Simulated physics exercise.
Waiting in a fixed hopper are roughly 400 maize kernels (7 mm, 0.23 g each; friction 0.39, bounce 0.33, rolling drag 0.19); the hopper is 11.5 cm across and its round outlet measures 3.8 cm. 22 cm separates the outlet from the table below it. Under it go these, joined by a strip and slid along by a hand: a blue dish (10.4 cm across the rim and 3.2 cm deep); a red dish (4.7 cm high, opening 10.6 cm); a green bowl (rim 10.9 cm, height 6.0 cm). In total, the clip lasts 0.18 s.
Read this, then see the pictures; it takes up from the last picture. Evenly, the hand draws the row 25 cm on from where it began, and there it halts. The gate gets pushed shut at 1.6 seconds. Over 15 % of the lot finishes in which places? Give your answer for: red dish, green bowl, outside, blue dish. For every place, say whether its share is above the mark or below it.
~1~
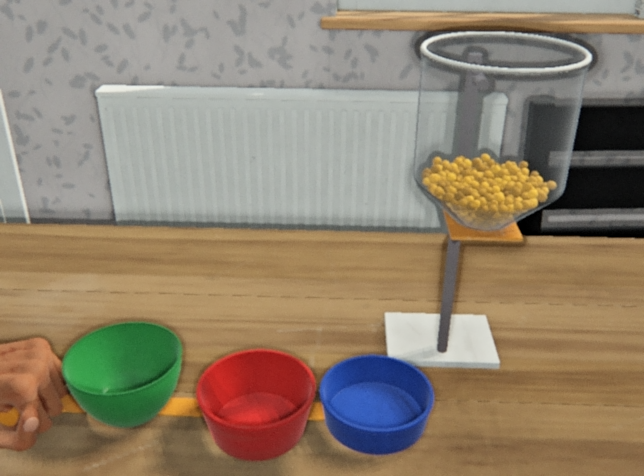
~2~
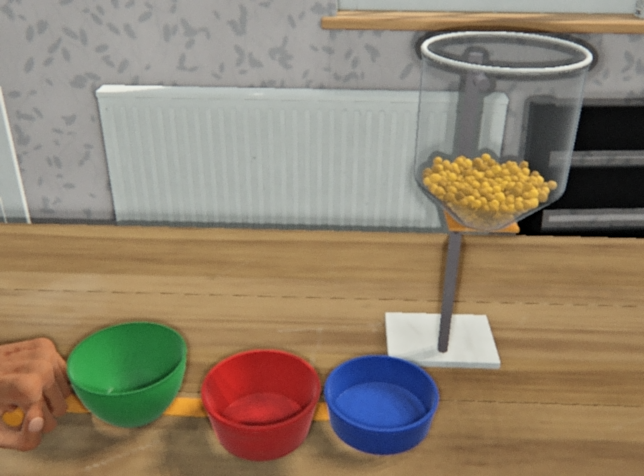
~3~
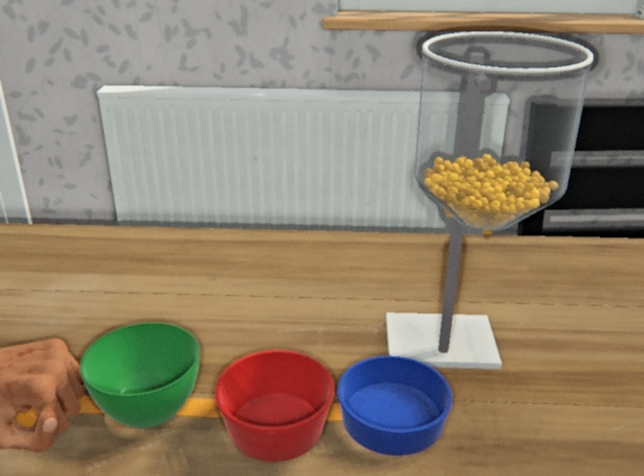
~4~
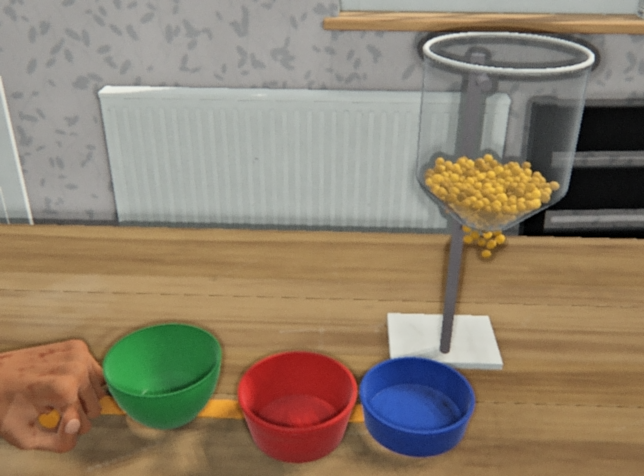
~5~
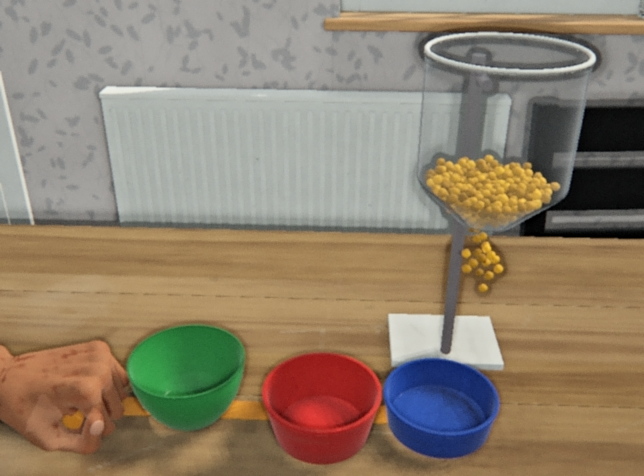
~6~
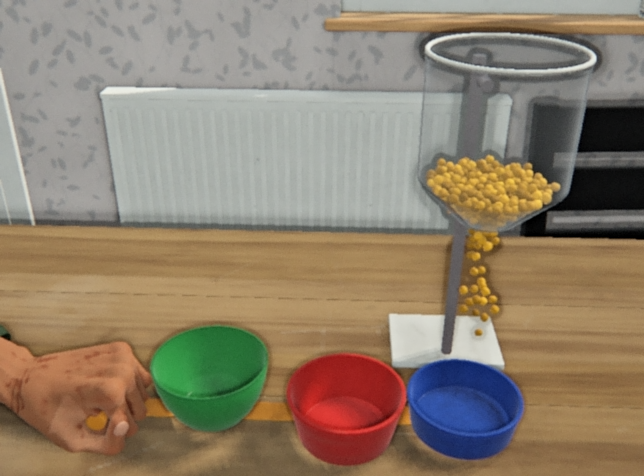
Going through them: Red dish is above the mark; green bowl is below the mark; outside is above the mark; blue dish is below the mark.
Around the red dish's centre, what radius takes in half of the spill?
Distance: Close to 8 cm.
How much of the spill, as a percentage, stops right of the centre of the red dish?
0 %, about.
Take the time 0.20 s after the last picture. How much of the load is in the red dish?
By that time it's roughly 10 percent.
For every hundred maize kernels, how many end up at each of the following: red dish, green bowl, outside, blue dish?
Final split - red dish: 35; green bowl: 0; outside: 55; blue dish: 5 (per cent).
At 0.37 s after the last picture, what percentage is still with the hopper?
Roughly 50 per cent.
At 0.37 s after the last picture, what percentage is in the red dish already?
It comes to some 20 in a hundred.
Then, 0.20 s after the last picture, blue dish 5 %, red dish 10 %, hopper 70 %, in the air 15 %; middle of all pieces on or above the table near (488, 246).
Then, 0.37 s after the last picture, blue dish 5 %, red dish 20 %, outside 5 %, hopper 50 %, in the air 20 %; middle of all pieces on or above the table near (501, 295).
Then, 0.53 s after the last picture, blue dish 5 %, red dish 25 %, outside 20 %, hopper 30 %, in the air 15 %; middle of all pieces on or above the table near (497, 340).
Then, 0.68 s after the last picture, blue dish 5 %, red dish 30 %, outside 30 %, hopper 15 %, in the air 20 %; middle of all pieces on or above the table near (493, 375).
In the end, blue dish 5 %, red dish 35 %, green bowl 0 %, outside 55 %, hopper 0 %.
